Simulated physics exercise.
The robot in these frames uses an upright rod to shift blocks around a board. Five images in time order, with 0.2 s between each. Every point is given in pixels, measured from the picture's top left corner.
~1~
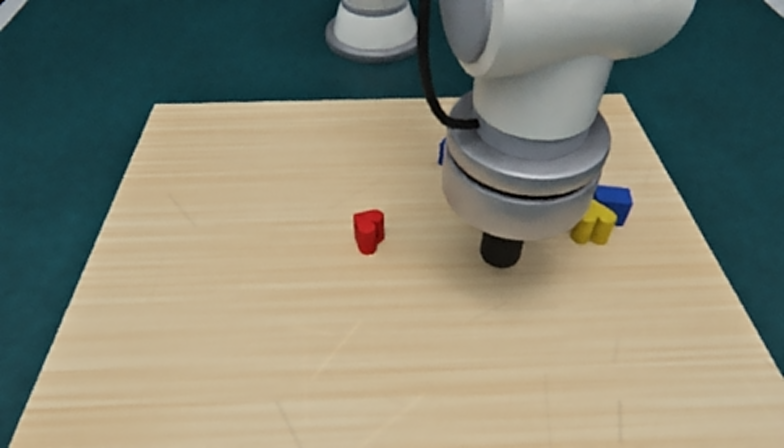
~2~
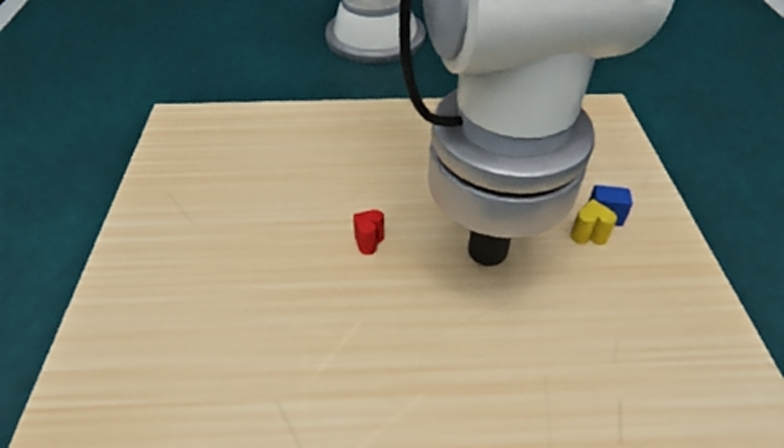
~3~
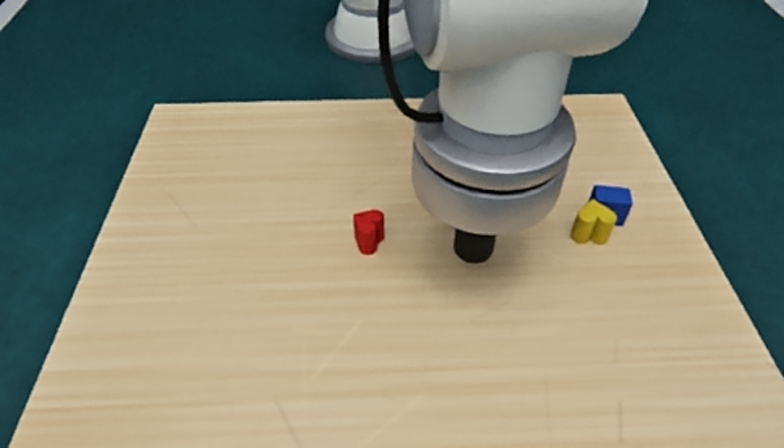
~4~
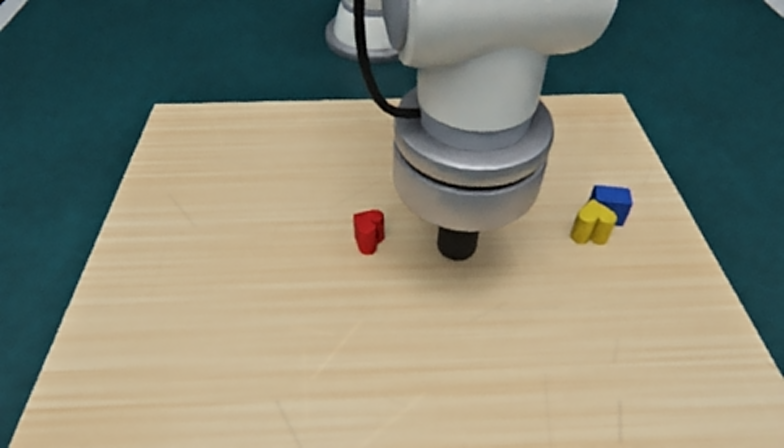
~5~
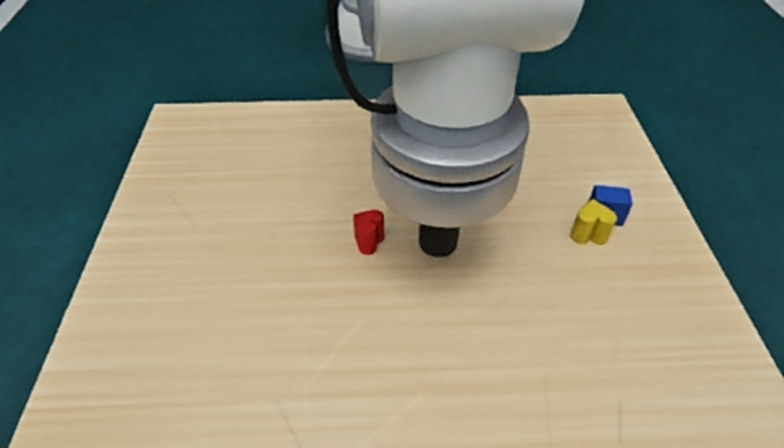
A robot arm moves its black rod left across the board toward a still red block.
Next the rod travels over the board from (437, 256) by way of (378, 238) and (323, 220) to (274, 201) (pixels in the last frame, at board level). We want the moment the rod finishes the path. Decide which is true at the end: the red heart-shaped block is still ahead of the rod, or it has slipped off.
The red heart-shaped block slips off.
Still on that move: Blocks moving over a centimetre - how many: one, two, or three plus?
The number will come to 1.
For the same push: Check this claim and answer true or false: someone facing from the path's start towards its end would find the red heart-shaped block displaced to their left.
True
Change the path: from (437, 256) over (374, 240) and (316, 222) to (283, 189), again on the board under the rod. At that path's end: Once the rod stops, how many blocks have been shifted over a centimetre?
One block shifts.
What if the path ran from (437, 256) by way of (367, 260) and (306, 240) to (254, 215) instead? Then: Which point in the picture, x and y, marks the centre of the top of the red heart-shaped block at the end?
Close to (346, 210).
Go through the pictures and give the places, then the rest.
Rod tip at (500, 255); block tops, red heart-shaped block at (368, 219), in the first frame.
Rod at (487, 252); blocks unchanged, in the second frame.
Rod at (473, 250); blocks unchanged, in the third frame.
Rod at (457, 247); blocks unchanged, in the fourth frame.
Rod at (438, 244); red heart-shaped block at (368, 219), in the fifth frame.
What follows on the original path. One third of the way, rod at (377, 226); red heart-shaped block at (346, 215), turned 25° anticlockwise.
Two thirds of the way, rod at (322, 208); red heart-shaped block at (290, 201), turned 35° anticlockwise.
At the end, rod at (271, 189); red heart-shaped block at (251, 196), turned 90° anticlockwise.
